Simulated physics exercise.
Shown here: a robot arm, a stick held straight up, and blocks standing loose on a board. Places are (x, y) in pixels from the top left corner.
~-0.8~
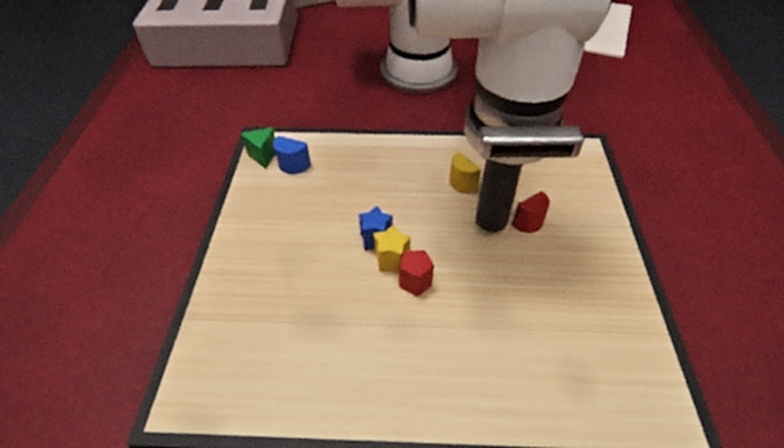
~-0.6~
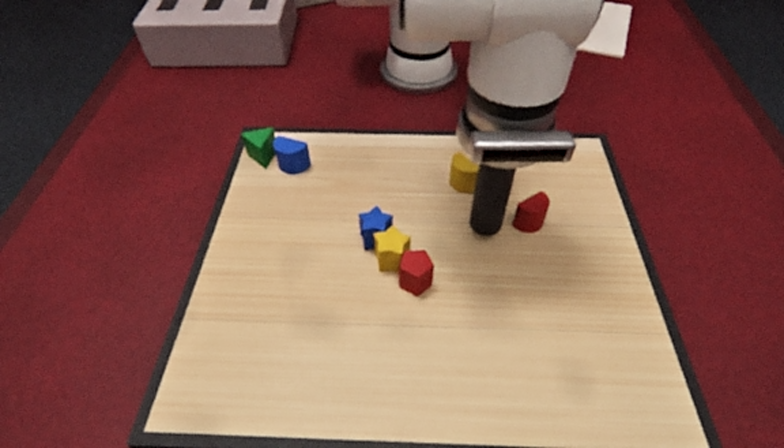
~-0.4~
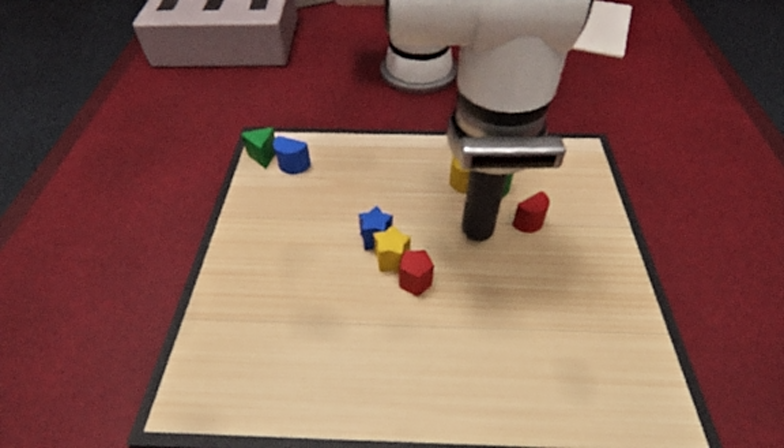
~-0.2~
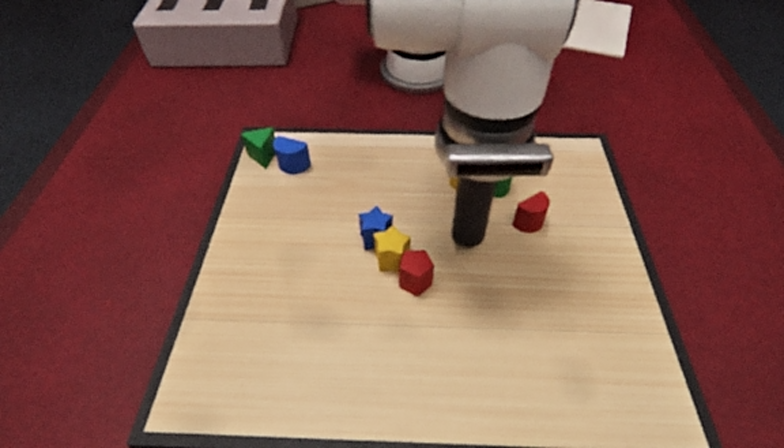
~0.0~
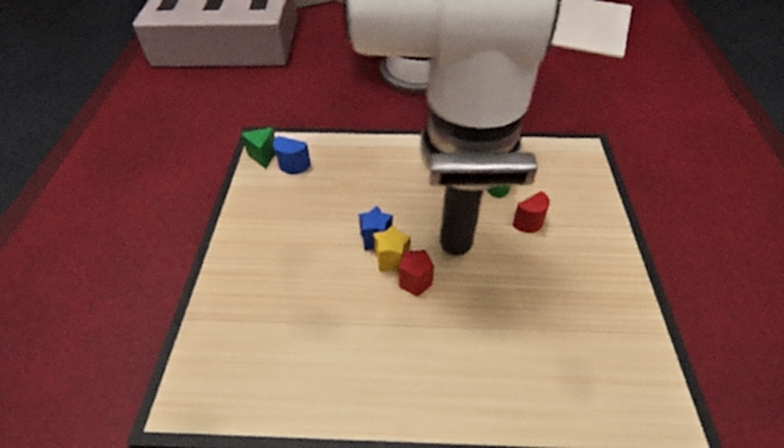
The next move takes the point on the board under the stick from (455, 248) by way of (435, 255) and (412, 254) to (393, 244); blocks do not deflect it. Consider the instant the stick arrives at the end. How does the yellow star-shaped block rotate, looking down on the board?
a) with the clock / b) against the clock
b - against the clock.
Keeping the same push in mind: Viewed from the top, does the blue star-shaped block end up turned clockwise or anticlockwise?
From the top: Clockwise.
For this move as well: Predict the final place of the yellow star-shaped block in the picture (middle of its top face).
Its top middle will sit at (368, 241).
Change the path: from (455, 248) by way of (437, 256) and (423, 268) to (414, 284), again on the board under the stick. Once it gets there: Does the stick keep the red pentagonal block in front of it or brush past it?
Before the stick.
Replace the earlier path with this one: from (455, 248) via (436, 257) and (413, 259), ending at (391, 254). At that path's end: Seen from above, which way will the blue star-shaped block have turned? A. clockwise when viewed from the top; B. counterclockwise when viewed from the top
The answer is A.
What follows on the original path. Halfway along, stick (423, 251); yellow star-shaped block (388, 240).
At the end, stick (393, 239); blue star-shaped block (362, 216), turned 65° clockwise; yellow star-shaped block (368, 241), turned 55° anticlockwise; red pentagonal block in place.
